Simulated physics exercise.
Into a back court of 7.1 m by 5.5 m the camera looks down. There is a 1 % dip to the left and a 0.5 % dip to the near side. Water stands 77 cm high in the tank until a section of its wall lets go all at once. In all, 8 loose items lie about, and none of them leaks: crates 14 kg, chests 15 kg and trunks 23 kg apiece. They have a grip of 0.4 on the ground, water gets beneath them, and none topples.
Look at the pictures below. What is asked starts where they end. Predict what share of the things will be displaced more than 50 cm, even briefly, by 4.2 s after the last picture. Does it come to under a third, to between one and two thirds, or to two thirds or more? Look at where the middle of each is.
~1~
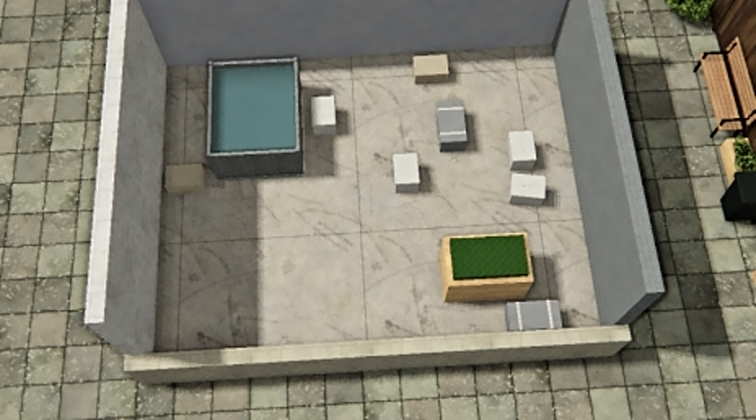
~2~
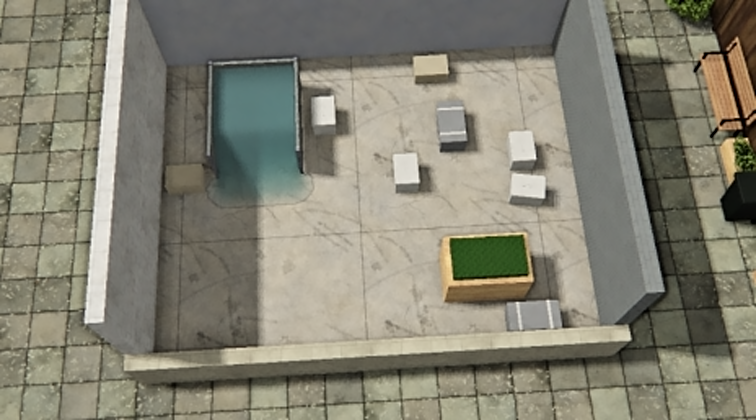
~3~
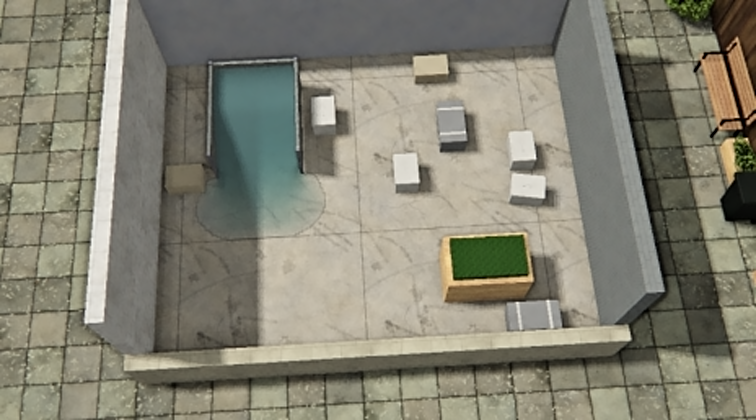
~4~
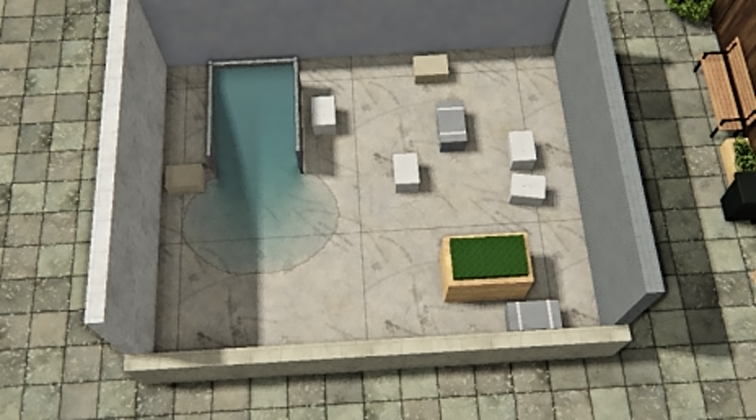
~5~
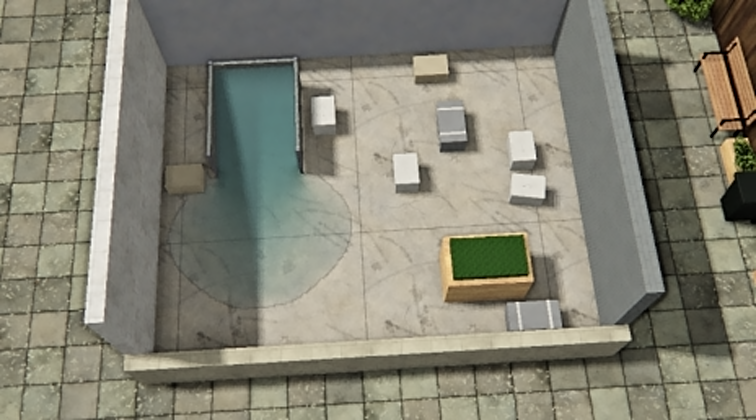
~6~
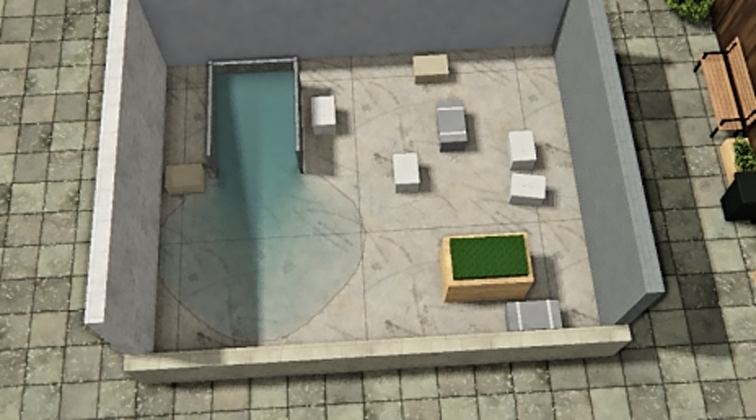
My guess is it is going to land beneath one third.
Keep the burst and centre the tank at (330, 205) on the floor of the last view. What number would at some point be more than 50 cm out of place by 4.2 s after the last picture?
Then 3 of them would.
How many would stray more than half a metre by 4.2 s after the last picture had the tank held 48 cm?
1.
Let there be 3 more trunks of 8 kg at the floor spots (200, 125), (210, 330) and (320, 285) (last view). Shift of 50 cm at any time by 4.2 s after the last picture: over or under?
Reading them off in order: Clears the mark, clears the mark, clears the mark.
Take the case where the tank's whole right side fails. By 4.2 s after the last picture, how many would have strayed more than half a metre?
Result: 7 of them.
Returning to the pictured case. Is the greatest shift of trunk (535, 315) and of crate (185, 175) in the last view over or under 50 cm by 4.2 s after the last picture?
In the order asked, they come out beyond the limit and beyond the limit.
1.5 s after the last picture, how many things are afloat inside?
Total: 0.
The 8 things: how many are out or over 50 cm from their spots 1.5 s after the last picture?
Result: 0.
Then, 0.4 s after the last picture 0 of 8 are over 50 cm from their spots; 0 afloat.
Then, 1.5 s after the last picture 0 of 8 are over 50 cm from their spots; 0 afloat.
Then, 2.8 s after the last picture 1 of 8 are over 50 cm from their spots; 1 afloat.
Then, 4.2 s after the last picture 2 of 8 are over 50 cm from their spots, and 2 have been at some point; 0 afloat.
